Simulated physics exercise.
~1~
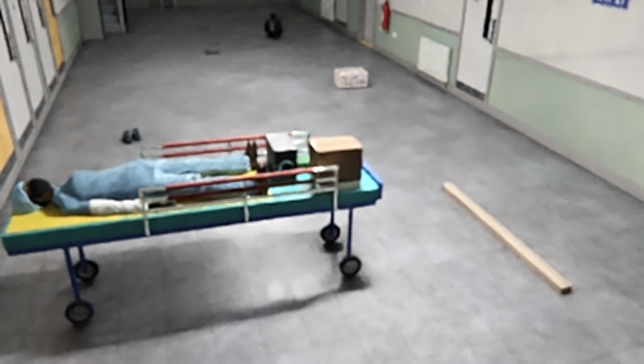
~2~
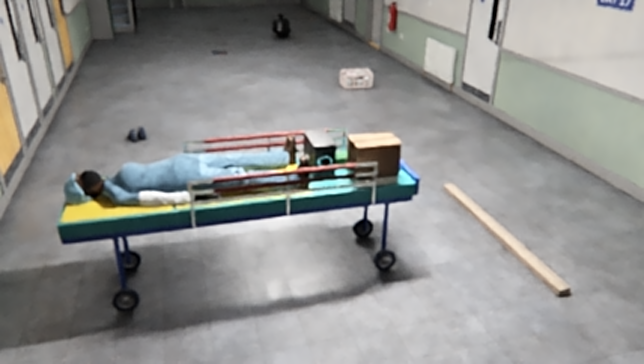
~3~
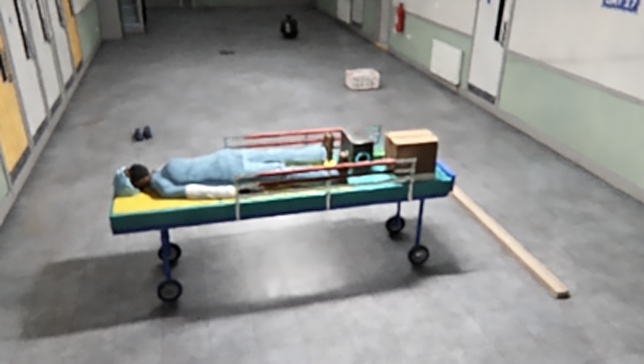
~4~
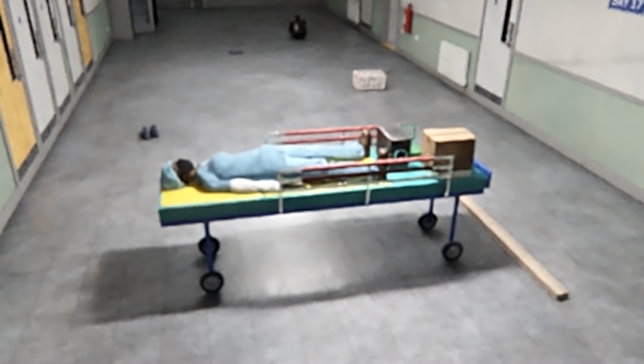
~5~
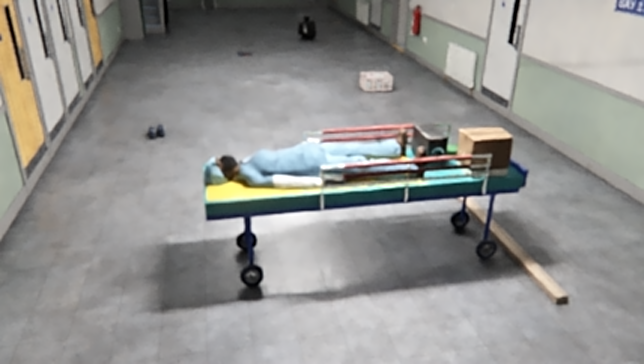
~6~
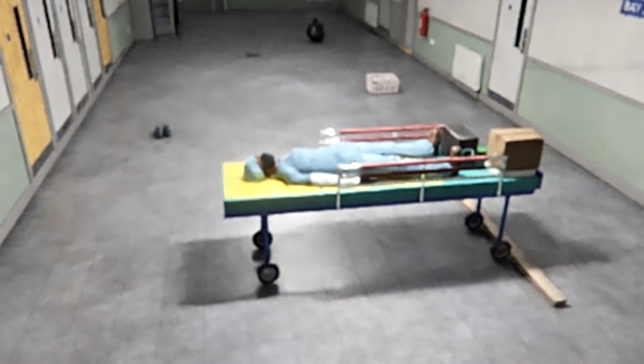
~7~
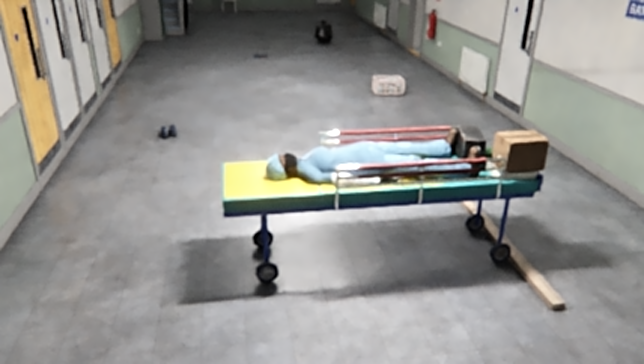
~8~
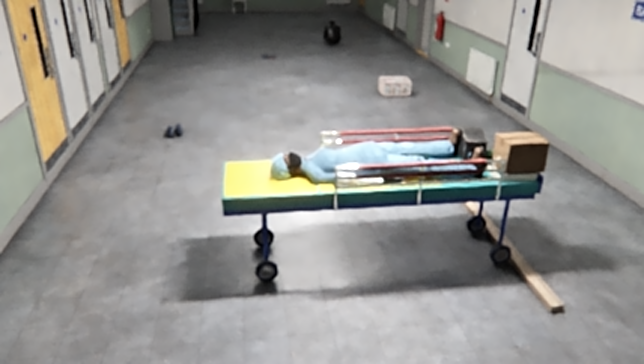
Person in blue lying on a wheeled stretcher rolling right, sliding slightly toward the boxes as it halts, everything staying aboard.
